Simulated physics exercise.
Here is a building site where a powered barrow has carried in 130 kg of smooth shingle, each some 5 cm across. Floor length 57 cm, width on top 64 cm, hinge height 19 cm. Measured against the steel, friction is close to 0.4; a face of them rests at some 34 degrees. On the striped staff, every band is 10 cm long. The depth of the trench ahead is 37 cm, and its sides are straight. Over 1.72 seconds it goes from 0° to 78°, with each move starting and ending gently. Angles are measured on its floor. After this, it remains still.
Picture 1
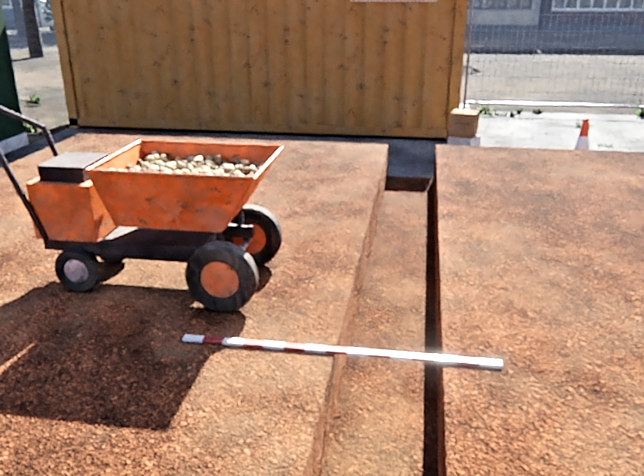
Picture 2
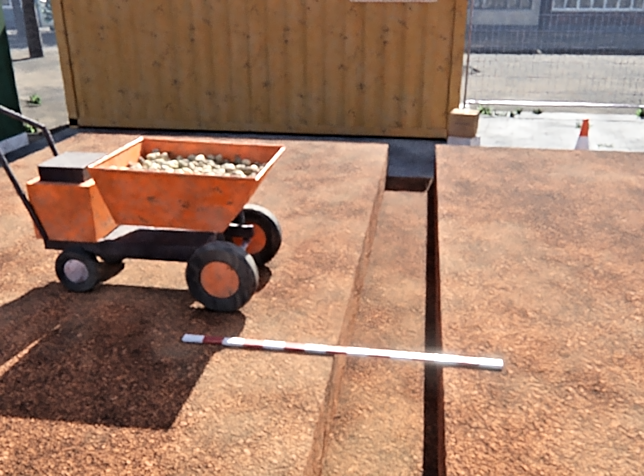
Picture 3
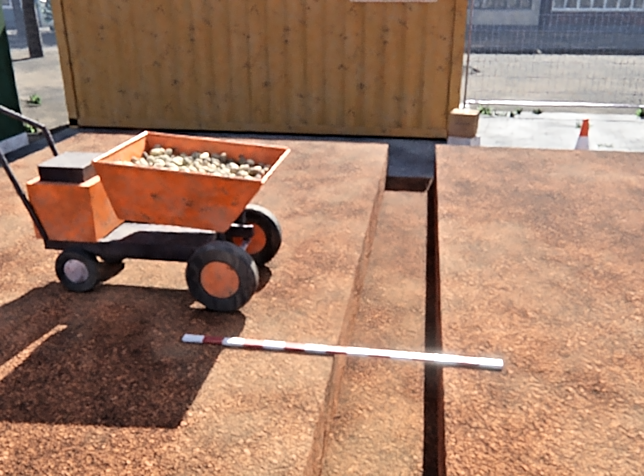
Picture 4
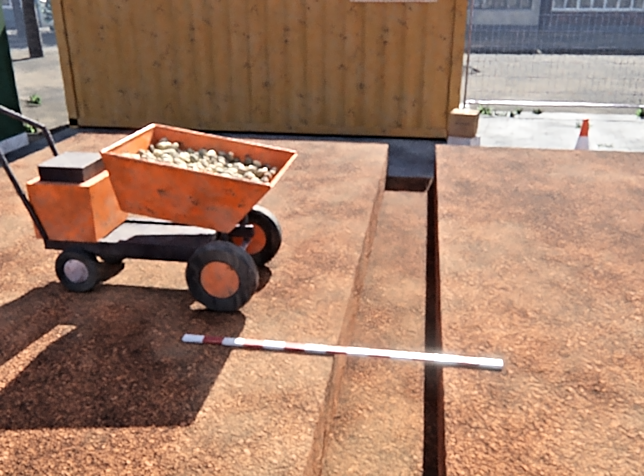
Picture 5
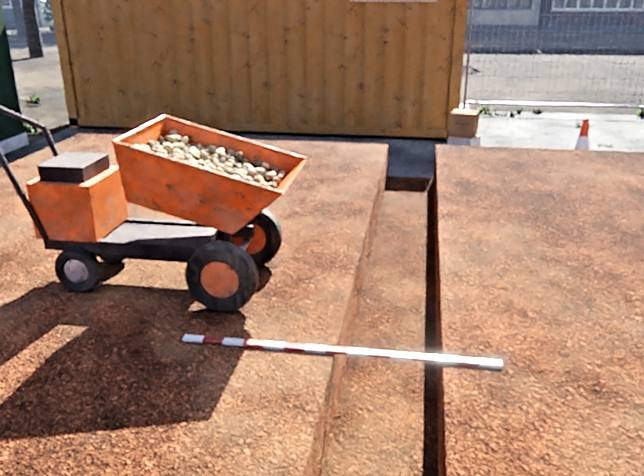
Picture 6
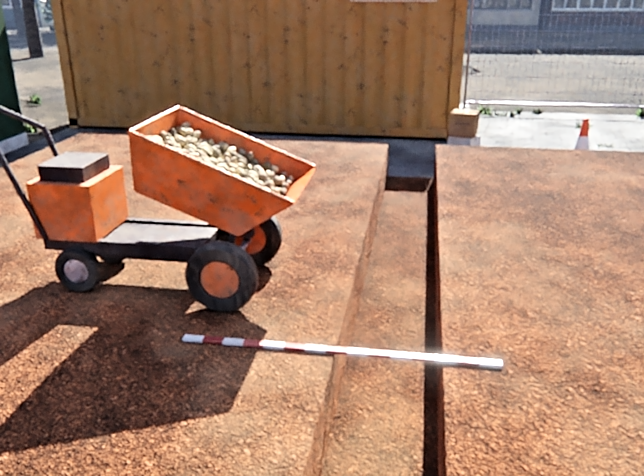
An orange tray loaded with smooth, pale stones tilted gradually toward the right on a small wheeled barrow, its back end rising while the wheels stayed put beside a narrow trench and a striped staff.
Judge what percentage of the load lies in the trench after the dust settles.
About 100 %.
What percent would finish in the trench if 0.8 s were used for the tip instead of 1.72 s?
Then roughly 100 percent.
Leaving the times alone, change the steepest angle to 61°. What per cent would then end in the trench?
About 75 per cent would end up in the trench.
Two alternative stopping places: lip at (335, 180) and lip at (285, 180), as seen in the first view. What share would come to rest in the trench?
Close to 60 percent in the first case, 100 percent in the second.
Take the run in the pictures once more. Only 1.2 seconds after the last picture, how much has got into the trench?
Around 70 per cent of it, at that instant.
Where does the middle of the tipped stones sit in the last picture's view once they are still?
Roughly at (395, 343).
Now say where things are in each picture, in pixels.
Lip at (254, 178), floor tilted 0°, highest stones at (178, 163), in the first frame.
Lip at (256, 179), floor tilted 1°, highest stones at (173, 163), in the second frame.
The tray is at 4°, its lip at (262, 182); the top of the load is at (162, 157), in the third frame.
Lip at (271, 187), floor tilted 9°, highest stones at (161, 148), in the fourth frame.
The tray is at 15°, its lip at (282, 194); the top of the load is at (167, 142), in the fifth frame.
The tray is at 22°, its lip at (293, 203); the top of the load is at (178, 132), in the sixth frame.
Then, 0.7 s after the last picture the floor is at 66°, 97 % in the tray, 1 % short of the trench, 2 % in the trench; the foremost stones are at (363, 267).
Then, 1.2 s after the last picture the floor is at 78°, 31 % in the tray, 69 % in the trench; the foremost stones are at (433, 343).
Then, 1.6 s after the last picture the floor is at 78°, 9 % in the tray, 91 % in the trench; the foremost stones are at (435, 350).
Then, 3.5 s after the last picture the floor is at 78°, 0 % in the tray, 100 % in the trench; the foremost stones are at (434, 343).
